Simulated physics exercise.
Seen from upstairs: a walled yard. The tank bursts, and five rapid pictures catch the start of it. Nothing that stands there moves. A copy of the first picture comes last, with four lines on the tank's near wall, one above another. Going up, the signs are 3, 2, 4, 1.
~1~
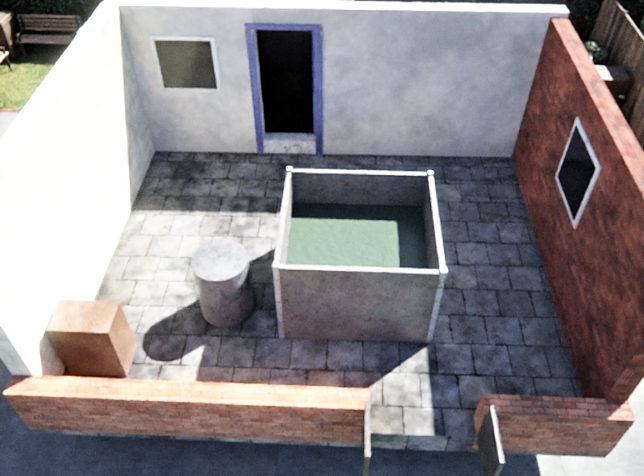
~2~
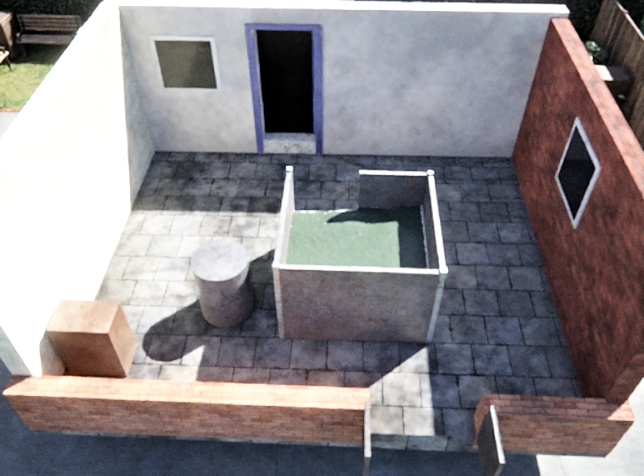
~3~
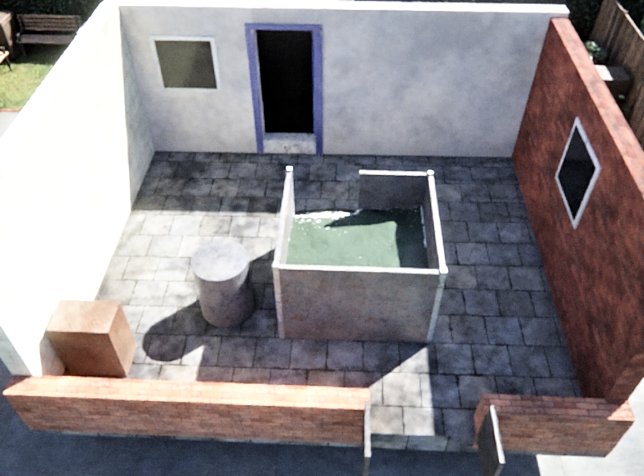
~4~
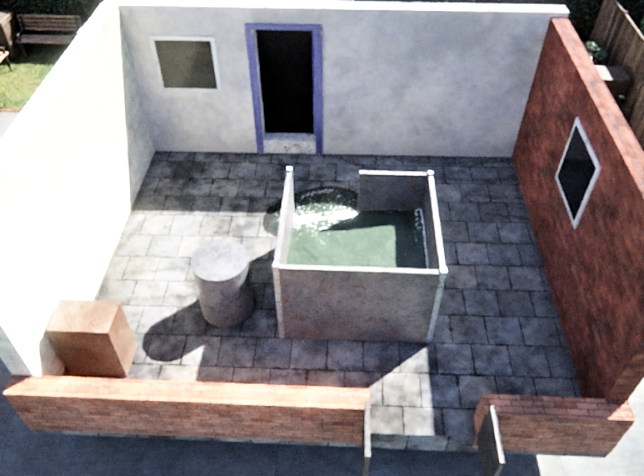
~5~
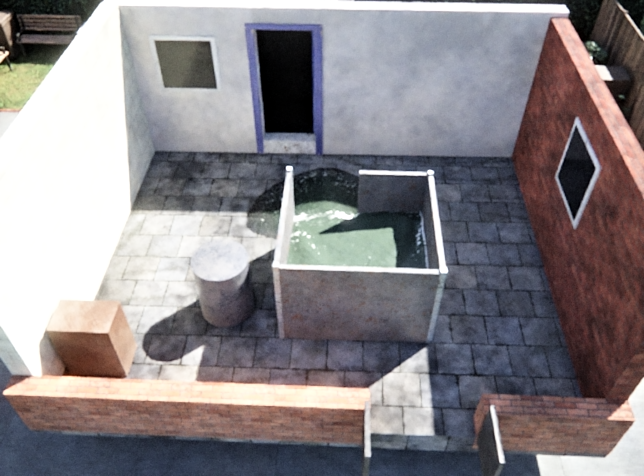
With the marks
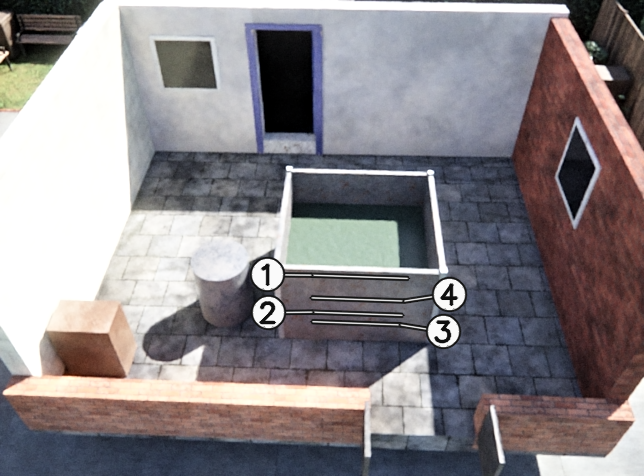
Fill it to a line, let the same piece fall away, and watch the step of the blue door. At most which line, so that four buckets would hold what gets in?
The answer is line 2.
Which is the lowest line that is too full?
4.
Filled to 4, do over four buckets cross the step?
Yes, that goes wrong.
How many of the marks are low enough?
Two of the four.
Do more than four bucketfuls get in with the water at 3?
No.
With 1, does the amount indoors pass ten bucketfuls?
Yes, it does.
On the marked copy, 1 at (359, 276); 2 at (357, 313); 3 at (356, 323); 4 at (357, 299); from the bottom up 3, 2, 4, 1.
Choosing 1, dozens of bucketfuls pour in.
Choosing 2, a splash gets over, under a bucket.
Choosing 3, nothing gets over.
Choosing 4, about 8 bucketfuls get in.
